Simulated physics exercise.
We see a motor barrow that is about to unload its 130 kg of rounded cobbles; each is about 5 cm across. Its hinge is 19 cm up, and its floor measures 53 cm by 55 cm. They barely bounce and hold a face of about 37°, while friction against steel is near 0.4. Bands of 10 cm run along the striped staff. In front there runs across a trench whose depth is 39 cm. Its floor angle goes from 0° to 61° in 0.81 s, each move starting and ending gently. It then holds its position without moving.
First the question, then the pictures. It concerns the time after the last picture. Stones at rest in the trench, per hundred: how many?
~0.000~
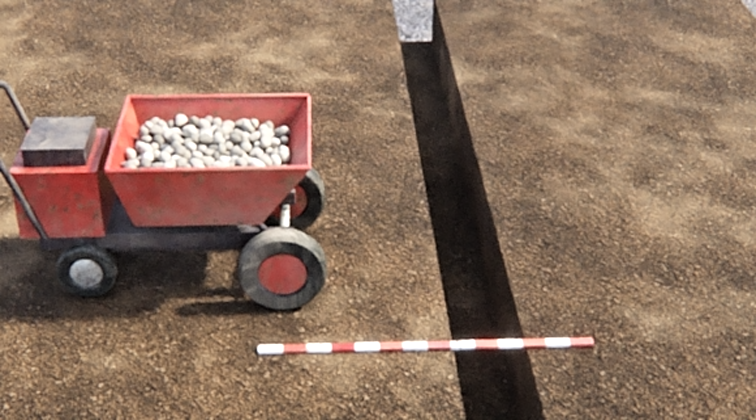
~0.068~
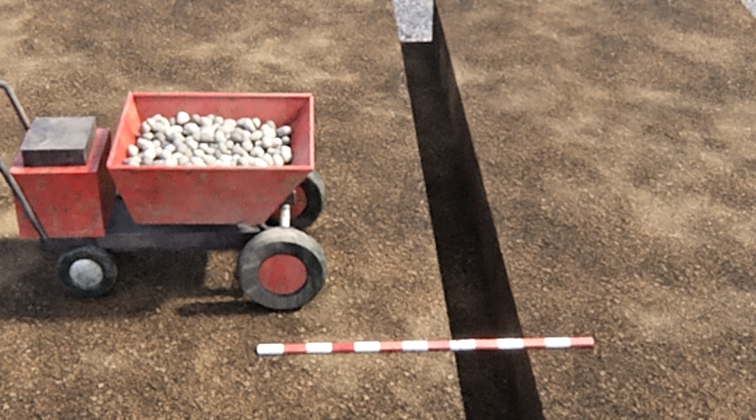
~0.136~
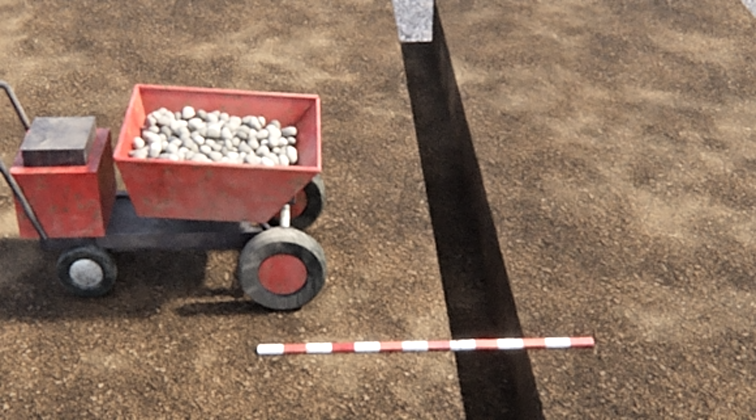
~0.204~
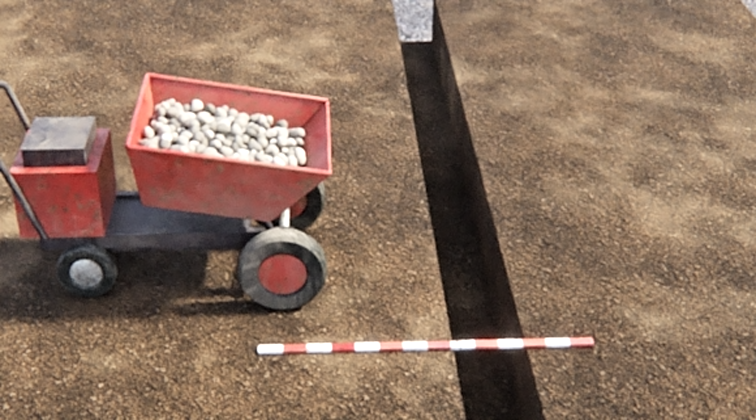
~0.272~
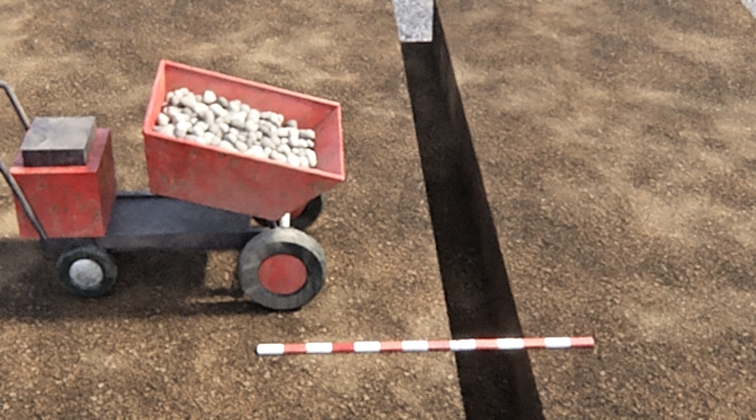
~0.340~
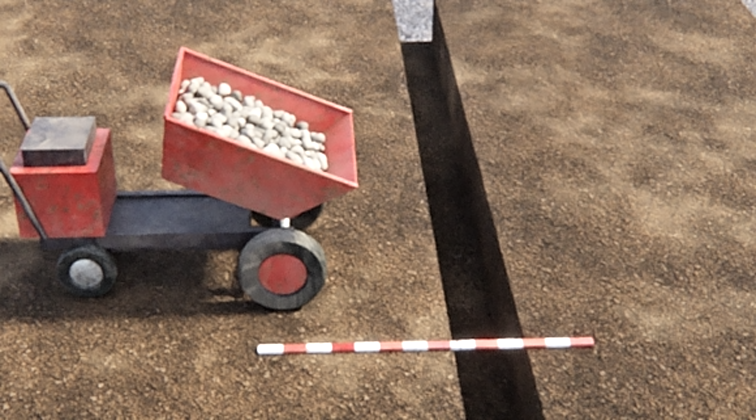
Approx. 51 %.
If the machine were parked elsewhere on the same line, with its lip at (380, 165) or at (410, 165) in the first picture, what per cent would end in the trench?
About 40 and 15 per cent.
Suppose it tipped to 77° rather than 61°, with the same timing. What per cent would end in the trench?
About 85 per cent would end up in the trench.
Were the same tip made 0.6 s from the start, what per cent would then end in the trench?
Probably about 55 in a hundred.
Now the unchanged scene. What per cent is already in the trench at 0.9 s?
About 5 per cent by then.
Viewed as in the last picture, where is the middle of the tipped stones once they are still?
Somewhere near pixel (463, 319).
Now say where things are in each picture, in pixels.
The first picture shows lip at (309, 168), floor tilted 0°, highest stones at (205, 136).
In the second picture, the skip is at 1°, its lip at (312, 169); the top of the load is at (200, 136); the stones move at 0.3 m/s on average.
In the third picture, the skip is at 5°, its lip at (320, 170); the top of the load is at (186, 129); the stones move at 0.6 m/s on average.
In the fourth picture, the skip is at 10°, its lip at (330, 174); the top of the load is at (187, 121); the stones move at 0.7 m/s on average.
In the fifth picture, the skip is at 16°, its lip at (343, 179); the top of the load is at (184, 109); the stones move at 0.9 m/s on average.
The sixth picture shows lip at (357, 187), floor tilted 23°, highest stones at (198, 97); the stones move at 1.0 m/s on average.
After 0.6 s the floor is at 52°; 100 % in the skip; the foremost stones are at (366, 190).
After 0.9 s the floor is at 61°; 89 % in the skip, 8 % short of the trench, 3 % in the trench; the foremost stones are at (459, 259).
After 1.3 s the floor is at 61°; 54 % in the skip, 12 % short of the trench, 33 % in the trench, 1 % past the trench; the foremost stones are at (544, 275).
After 3.2 s the floor is at 61°; 33 % in the skip, 16 % short of the trench, 51 % in the trench, 1 % past the trench; the foremost stones are at (603, 275).
